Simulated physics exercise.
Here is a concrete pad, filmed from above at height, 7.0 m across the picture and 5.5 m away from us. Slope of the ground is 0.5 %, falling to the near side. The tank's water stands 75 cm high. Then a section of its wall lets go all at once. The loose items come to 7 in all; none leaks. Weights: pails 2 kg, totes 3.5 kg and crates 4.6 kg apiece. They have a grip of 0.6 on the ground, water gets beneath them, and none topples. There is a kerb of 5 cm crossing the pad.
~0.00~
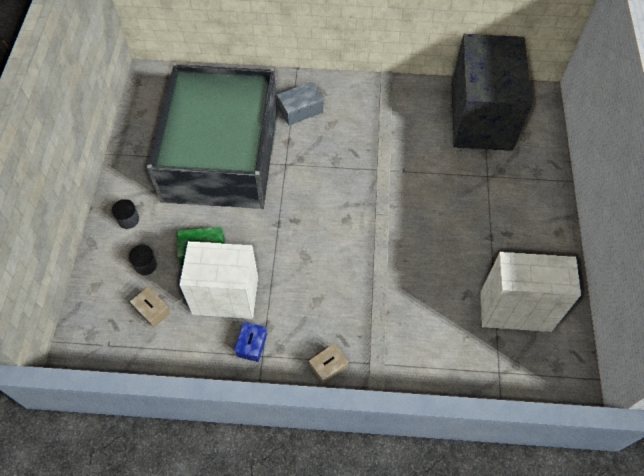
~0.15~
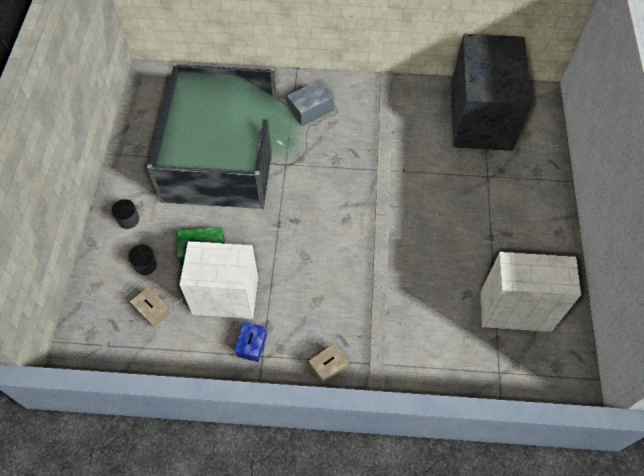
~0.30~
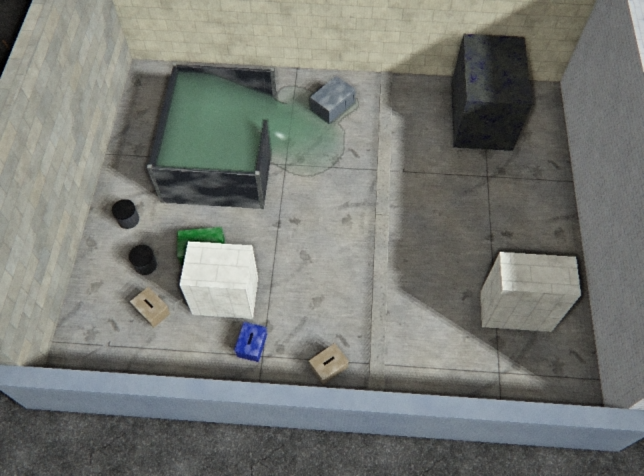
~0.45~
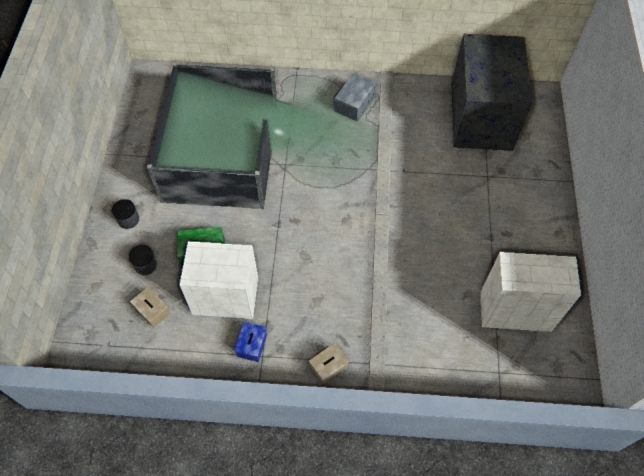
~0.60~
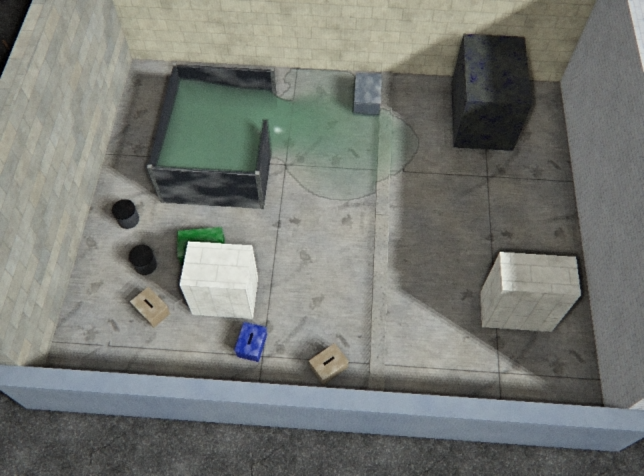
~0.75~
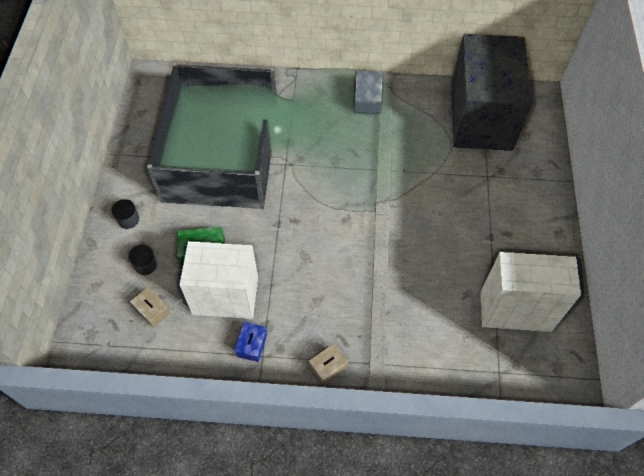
Green water pours through the tank's open side and spreads right, pushing a grey box along.
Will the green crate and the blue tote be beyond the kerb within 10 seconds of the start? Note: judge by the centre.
Result - green crate never reaches it, blue tote never reaches it.
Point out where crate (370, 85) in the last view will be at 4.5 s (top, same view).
About pixel (443, 70).
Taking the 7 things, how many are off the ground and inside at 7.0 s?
At that time, 2.
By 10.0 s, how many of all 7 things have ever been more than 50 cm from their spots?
Answer: 3.
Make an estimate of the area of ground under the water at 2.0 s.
Near 16 m2 in all.
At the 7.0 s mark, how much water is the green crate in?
I'd say around 0 cm.
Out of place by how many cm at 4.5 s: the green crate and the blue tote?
Close to 0 and 0 centimetres by then.
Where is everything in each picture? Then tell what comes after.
The first picture shows the green crate at (200, 242), on the bottom; the blue tote at (251, 339), on the bottom; 2.5 m2 under water; 0 of 7 have shifted.
The second picture shows the green crate at (200, 242), on the bottom; the blue tote at (251, 339), on the bottom; 3.0 m2 under water; 1 of 7 have shifted.
The third picture shows the green crate at (200, 242), on the bottom; the blue tote at (251, 339), on the bottom; water covers 3.9 m2; 1 of 7 have shifted.
The fourth picture shows the green crate at (200, 242), on the bottom; the blue tote at (251, 339), on the bottom; 5.1 m2 under water; 1 of 7 have shifted.
The fifth picture shows the green crate at (200, 242), on the bottom; the blue tote at (251, 339), on the bottom; 6.4 m2 under water; 1 of 7 have shifted.
The sixth picture shows the green crate at (200, 242) rests on the ground; the blue tote at (251, 339), on the bottom; water covers 7.7 m2; 1 of 7 have shifted.
After 2.0 s the green crate is near (200, 242), 0.0 m from its start, aground; the blue tote is near (251, 339), 0.0 m from its start, aground; 1 of 7 are over the mark; 1 afloat.
After 4.5 s the green crate is near (200, 242), 0.0 m from its start, aground; the blue tote is near (251, 339), 0.0 m from its start, aground; 1 of 7 are over the mark; 1 afloat.
After 7.0 s the green crate is near (200, 242), 0.0 m from its start, aground; the blue tote is near (211, 326), 0.5 m from its start, aground; 1 of 7 are over the mark; 2 afloat.
After 10.0 s the green crate is near (200, 241), 0.0 m from its start, aground; the blue tote is near (134, 324), 1.5 m from its start, aground; 1 of 7 are over the mark; 3 afloat.
